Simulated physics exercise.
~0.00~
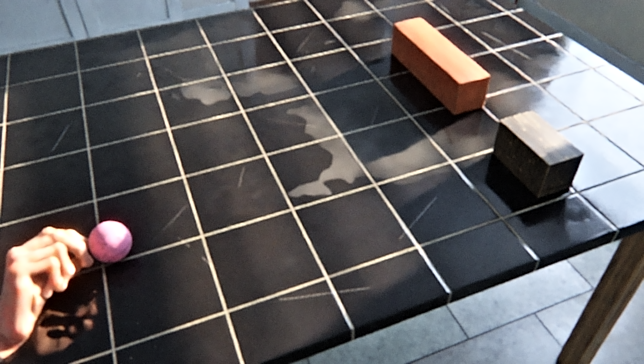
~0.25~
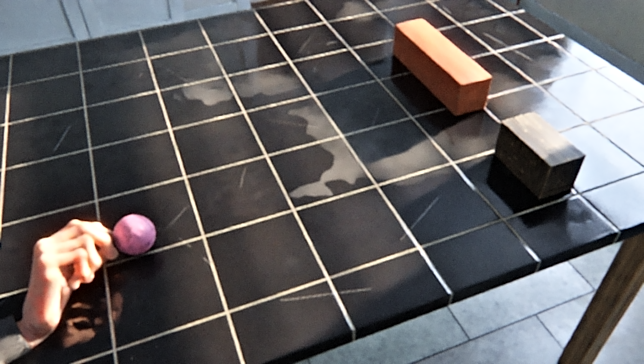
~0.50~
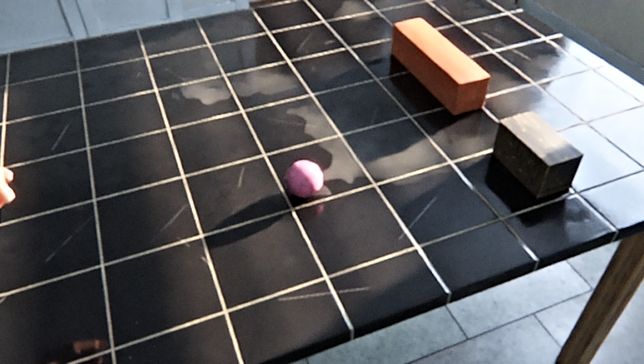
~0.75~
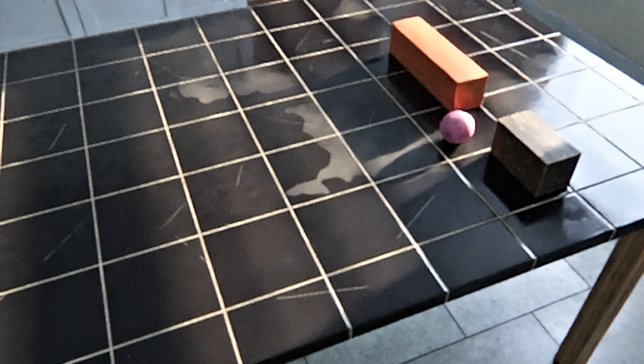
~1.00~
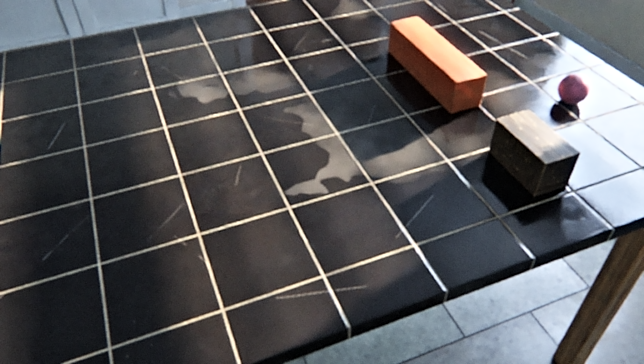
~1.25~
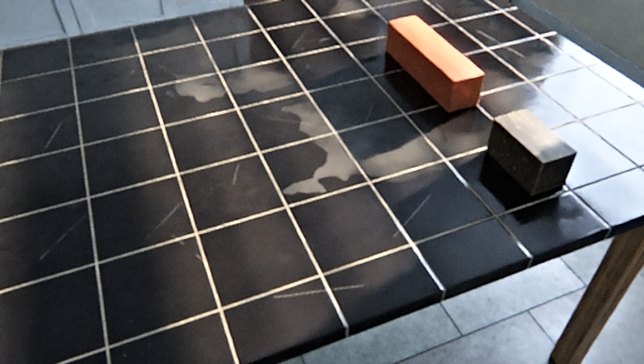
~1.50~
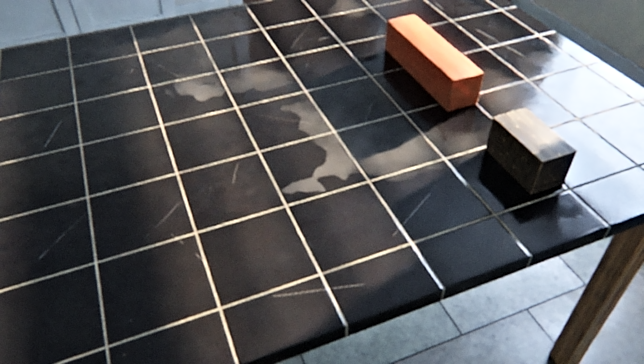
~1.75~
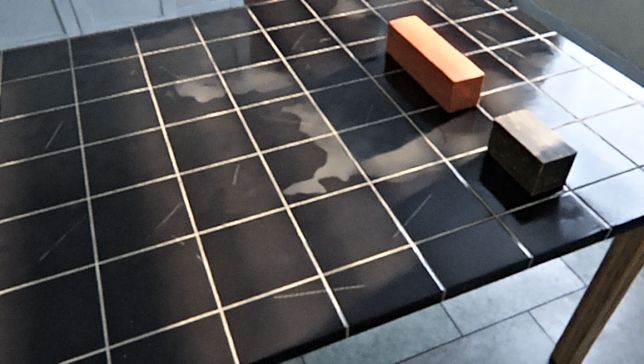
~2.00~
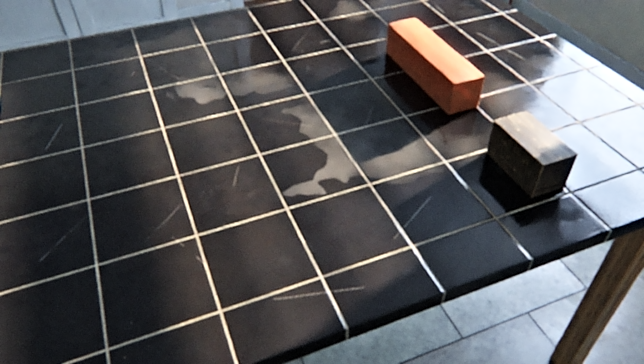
We see a hand release a pink ball across a dark tiled table toward an orange block and a black block. The ball rolls right, passes through the gap between them and goes out of view, leaving both blocks in place.
